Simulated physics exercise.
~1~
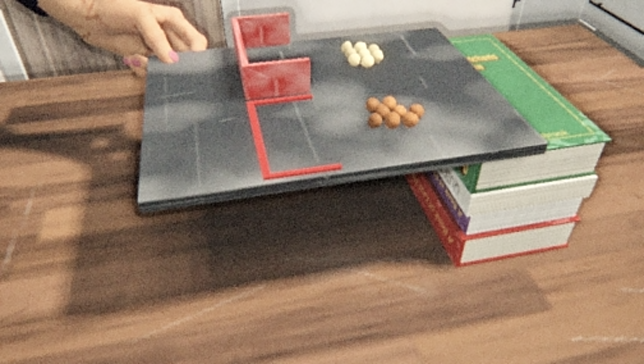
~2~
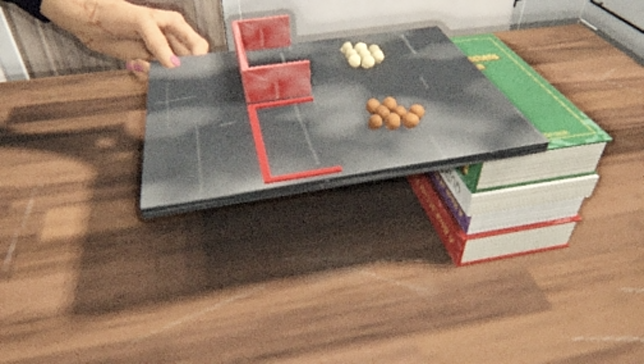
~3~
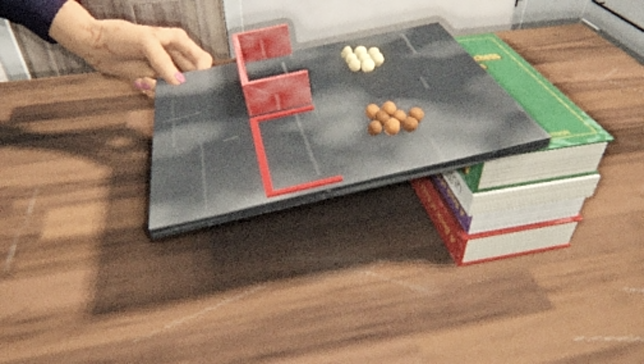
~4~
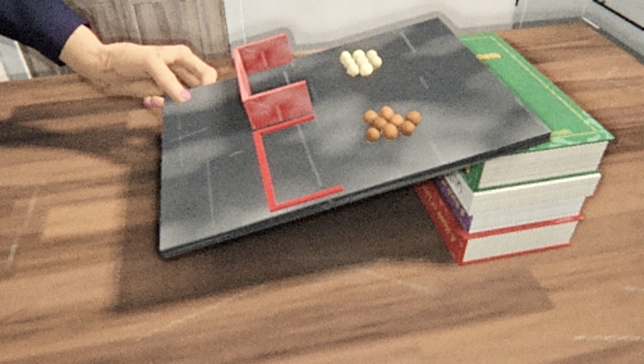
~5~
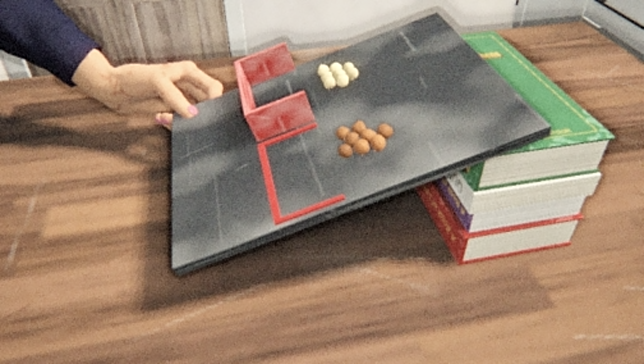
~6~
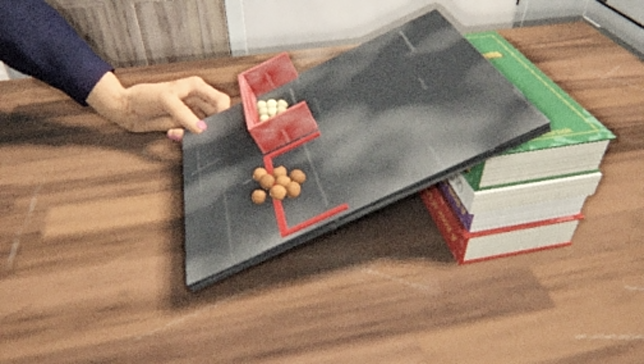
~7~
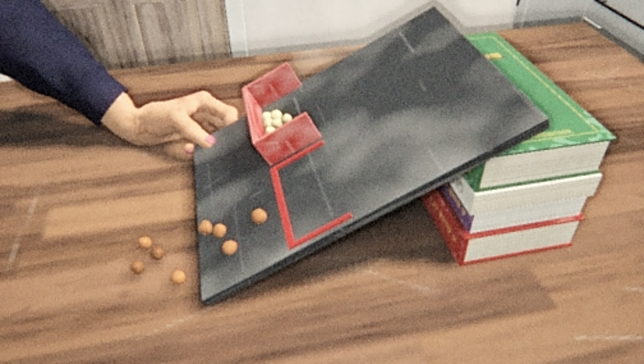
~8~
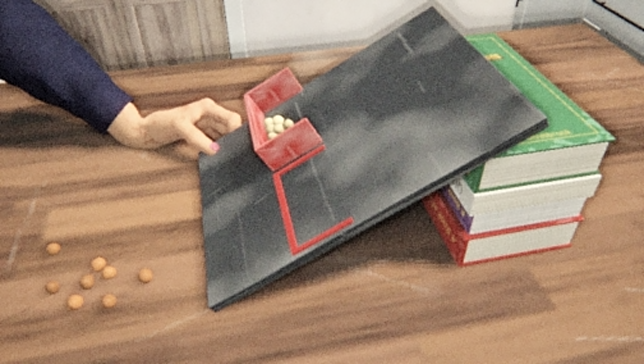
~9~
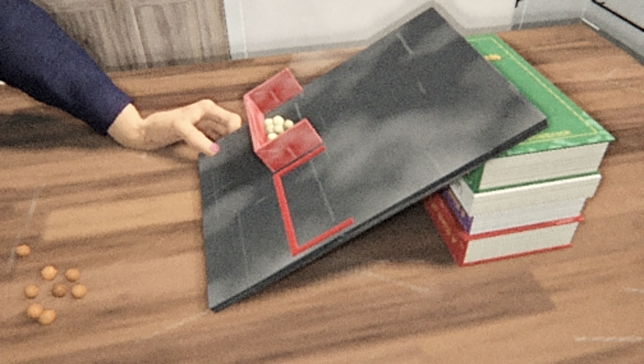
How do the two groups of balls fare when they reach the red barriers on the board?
The nearer brown balls all get over their low red strip and roll off the board, while the farther cream balls are stopped by their tall red fence.
